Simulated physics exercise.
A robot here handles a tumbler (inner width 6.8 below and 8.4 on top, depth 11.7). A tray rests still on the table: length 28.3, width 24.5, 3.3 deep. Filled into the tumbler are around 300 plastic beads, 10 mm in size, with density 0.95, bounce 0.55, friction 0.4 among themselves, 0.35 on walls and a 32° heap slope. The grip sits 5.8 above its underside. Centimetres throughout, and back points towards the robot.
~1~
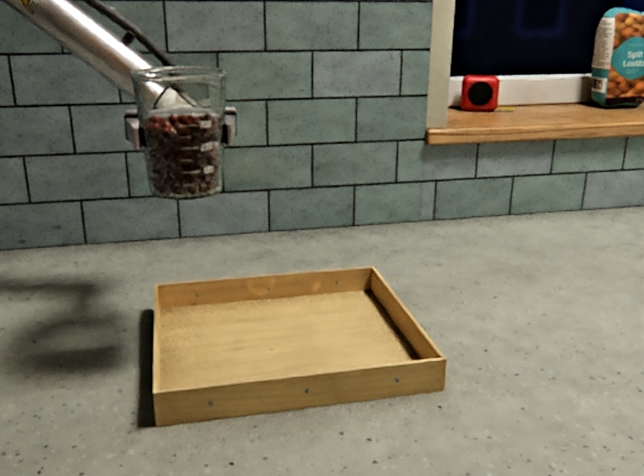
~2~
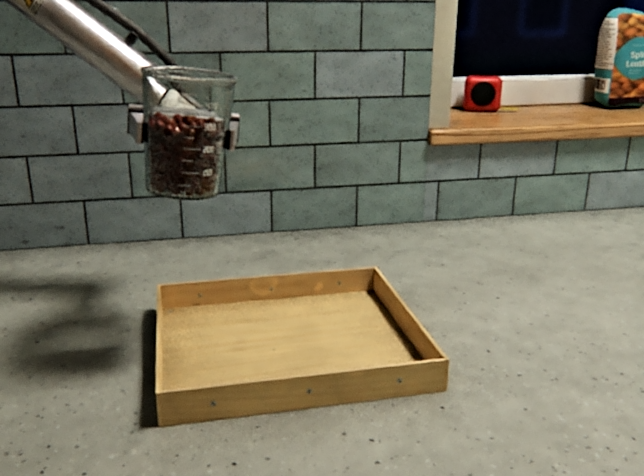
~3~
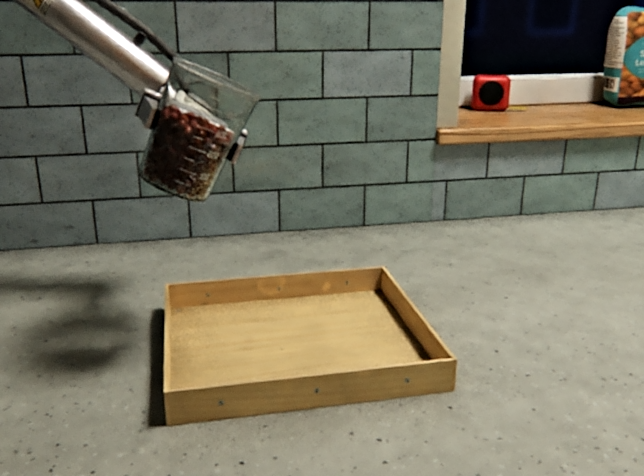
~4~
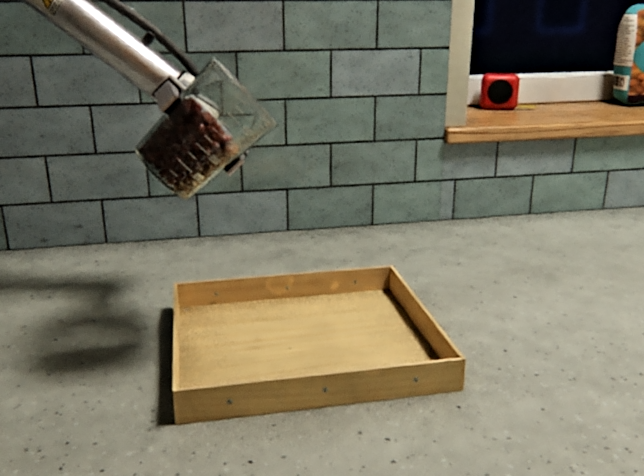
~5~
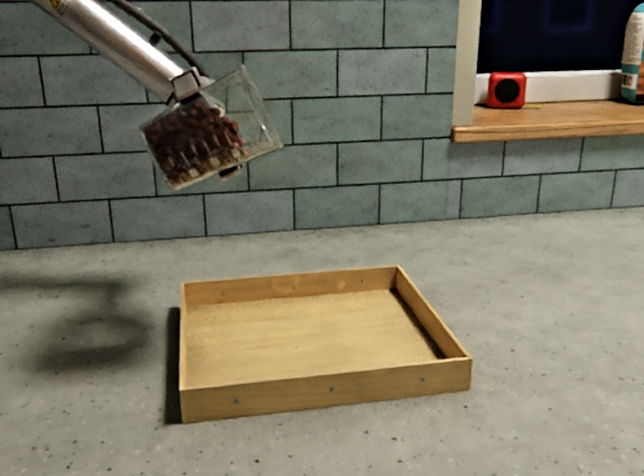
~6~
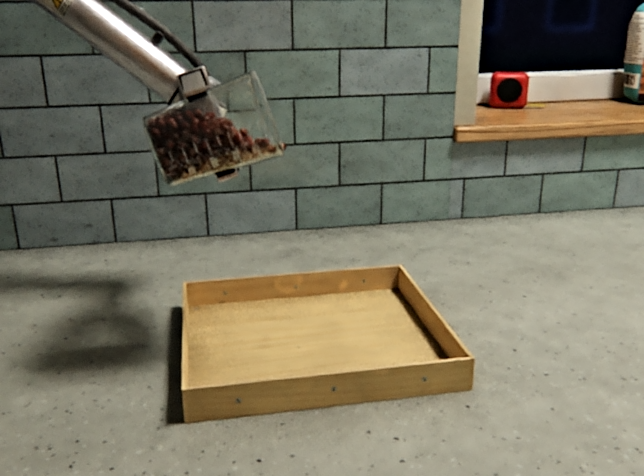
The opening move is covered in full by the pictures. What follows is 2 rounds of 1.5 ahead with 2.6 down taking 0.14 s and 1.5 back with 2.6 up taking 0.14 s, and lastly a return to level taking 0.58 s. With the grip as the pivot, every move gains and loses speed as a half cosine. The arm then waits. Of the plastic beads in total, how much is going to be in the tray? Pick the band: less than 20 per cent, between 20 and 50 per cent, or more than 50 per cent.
The share is less than 20 per cent.
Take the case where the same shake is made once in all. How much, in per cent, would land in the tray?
In that case, some 0 per cent.
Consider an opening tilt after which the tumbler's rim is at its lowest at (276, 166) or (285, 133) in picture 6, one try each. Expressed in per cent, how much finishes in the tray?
Estimates in order: 15 % and 0 %.
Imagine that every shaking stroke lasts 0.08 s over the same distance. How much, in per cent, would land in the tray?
It would come to roughly 5 %.
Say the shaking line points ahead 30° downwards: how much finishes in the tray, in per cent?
Some 5 in a hundred.
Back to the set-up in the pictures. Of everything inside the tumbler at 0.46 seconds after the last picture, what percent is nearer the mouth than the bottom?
Something near 30 per cent is there.
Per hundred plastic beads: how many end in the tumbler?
Roughly 100 percent.
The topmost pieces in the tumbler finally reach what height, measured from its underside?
Some 10.5 cm.
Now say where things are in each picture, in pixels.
The first frame shows the tumbler middle at (183, 134), level; upper third of the load around (183, 129), from x 150 to 215, top at y 115; 305 in the tumbler.
The second frame shows the tumbler middle at (186, 134), tilted 7° forward; upper third of the load around (185, 130), from x 150 to 220, top at y 115.
The third frame shows the tumbler middle at (194, 134), tilted 25° forward; upper third of the load around (188, 130), from x 150 to 230, top at y 105.
The fourth frame shows the tumbler middle at (203, 134), tilted 48° forward; upper third of the load around (192, 127), from x 145 to 235, top at y 100.
The fifth frame shows the tumbler middle at (210, 133), tilted 66° forward; upper third of the load around (197, 125), from x 150 to 245, top at y 105.
The sixth frame shows the tumbler middle at (212, 133), tilted 73° forward; upper third of the load around (191, 127), from x 155 to 280, top at y 115; 305 in the tumbler.
Then, 0.46 s on, tilted 73° forward, highest piece 25 above the table; 304 in the tumbler, 1 in the tray.
Then, 0.91 s on, tilted 24° forward, highest piece 29 above the table; 303 in the tumbler, 2 in the tray.
Then, 1.34 s on, level, highest piece 30 above the table; 303 in the tumbler, 2 in the tray.
Then, 2.39 s on, level, highest piece 30 above the table; 303 in the tumbler, 2 in the tray.
In the end, 303 in the tumbler, 2 in the tray. That is 1 % in the tray.
